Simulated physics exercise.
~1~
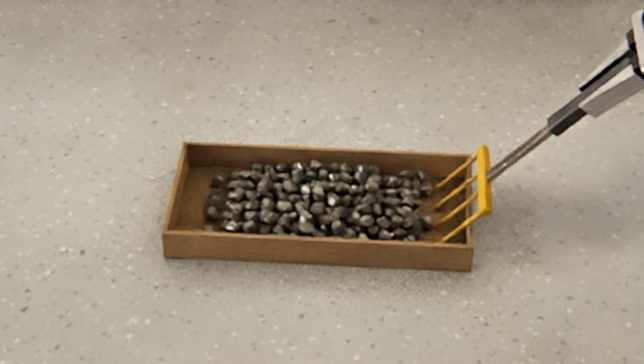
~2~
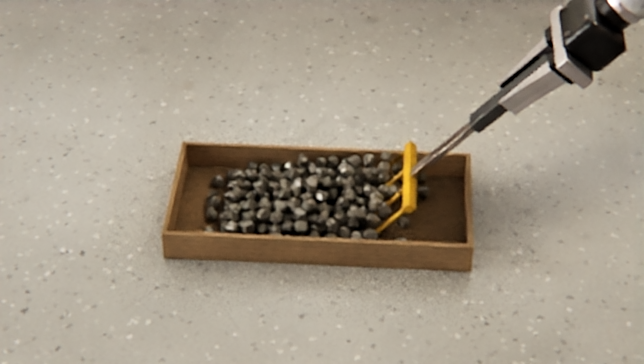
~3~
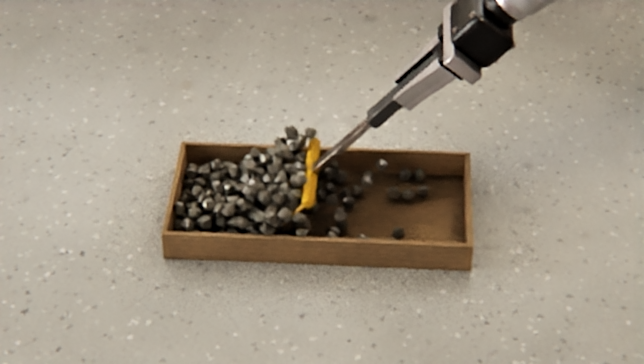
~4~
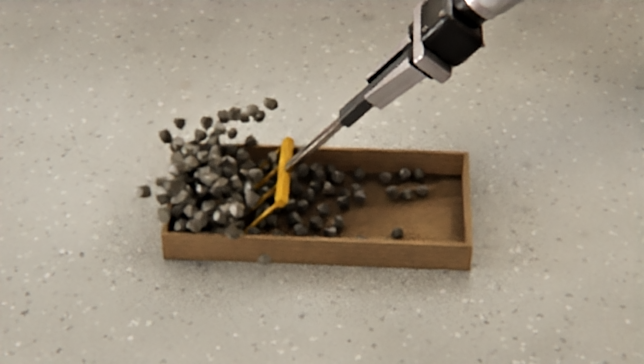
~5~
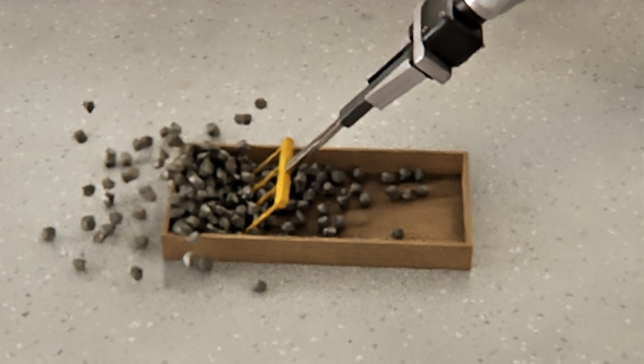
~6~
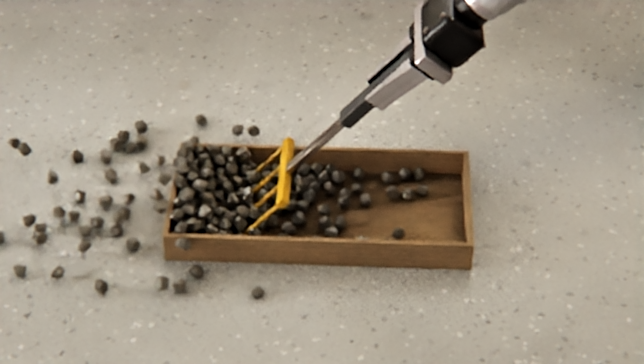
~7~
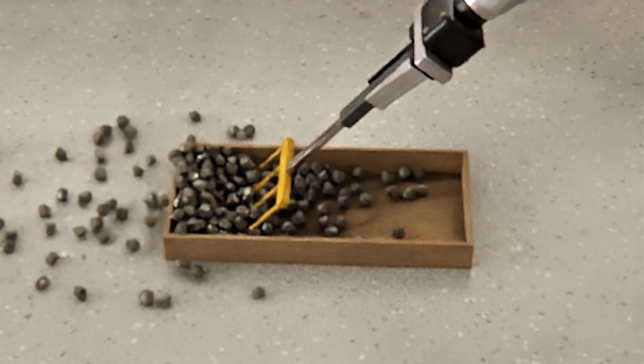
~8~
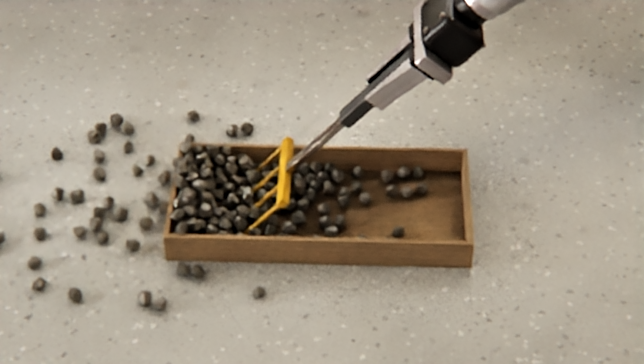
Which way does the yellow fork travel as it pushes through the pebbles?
The fork travels to the left, going from the right end of the trough toward the left end before it stops.
